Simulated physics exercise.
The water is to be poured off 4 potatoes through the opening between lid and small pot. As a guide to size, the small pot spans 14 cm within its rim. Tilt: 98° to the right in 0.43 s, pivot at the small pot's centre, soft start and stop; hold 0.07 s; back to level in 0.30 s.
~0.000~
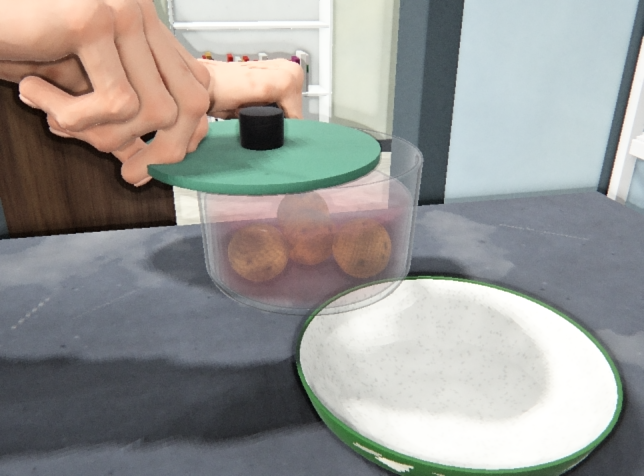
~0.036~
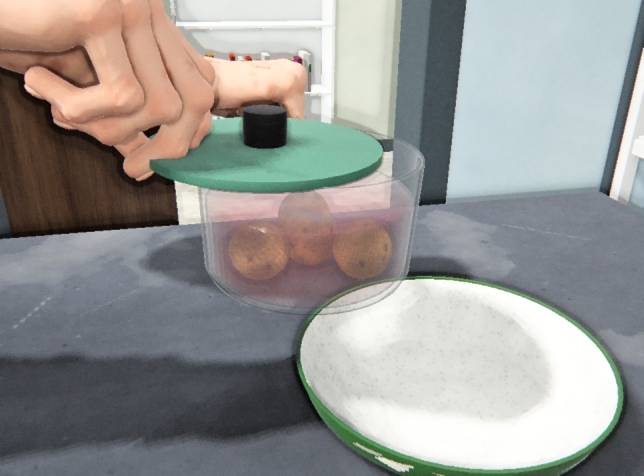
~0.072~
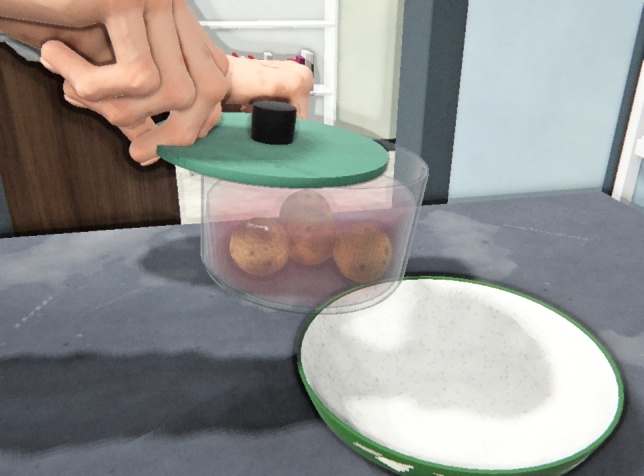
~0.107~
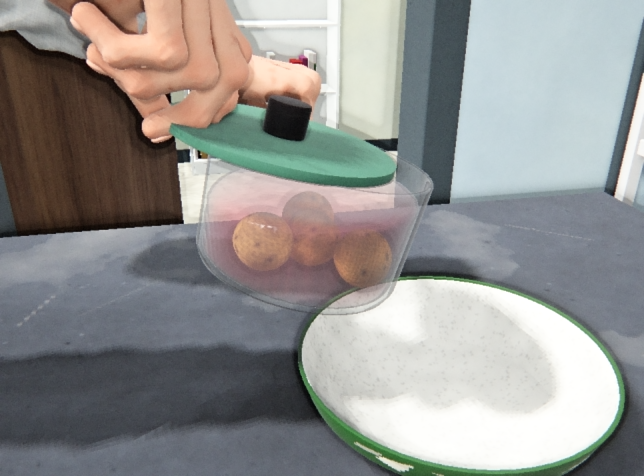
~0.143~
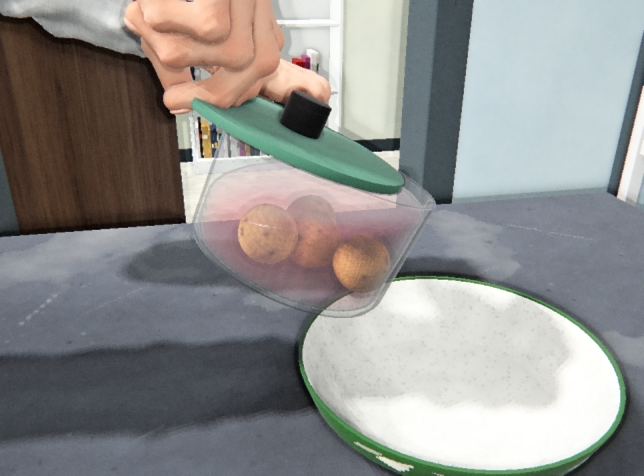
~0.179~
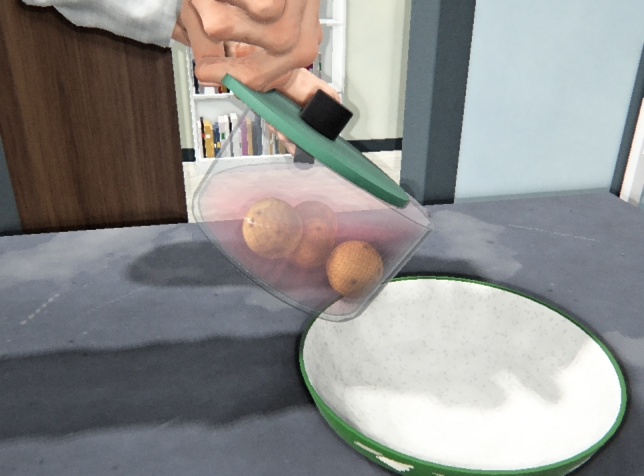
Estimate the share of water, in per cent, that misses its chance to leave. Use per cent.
Some 20 per cent stays behind.
Then, 0.34 s in, the tilt is 87° and 65 per cent of the water is still in the small pot.
Then, 0.46 s in, the tilt is 98° and 32 per cent of the water is still in the small pot.
Then, 0.58 s in, the tilt is 83° and 22 per cent of the water is still in the small pot.
Then, 0.71 s in, the tilt is 20° and 20 per cent of the water is still in the small pot.
Finally, 20 per cent of the water is still in the small pot.
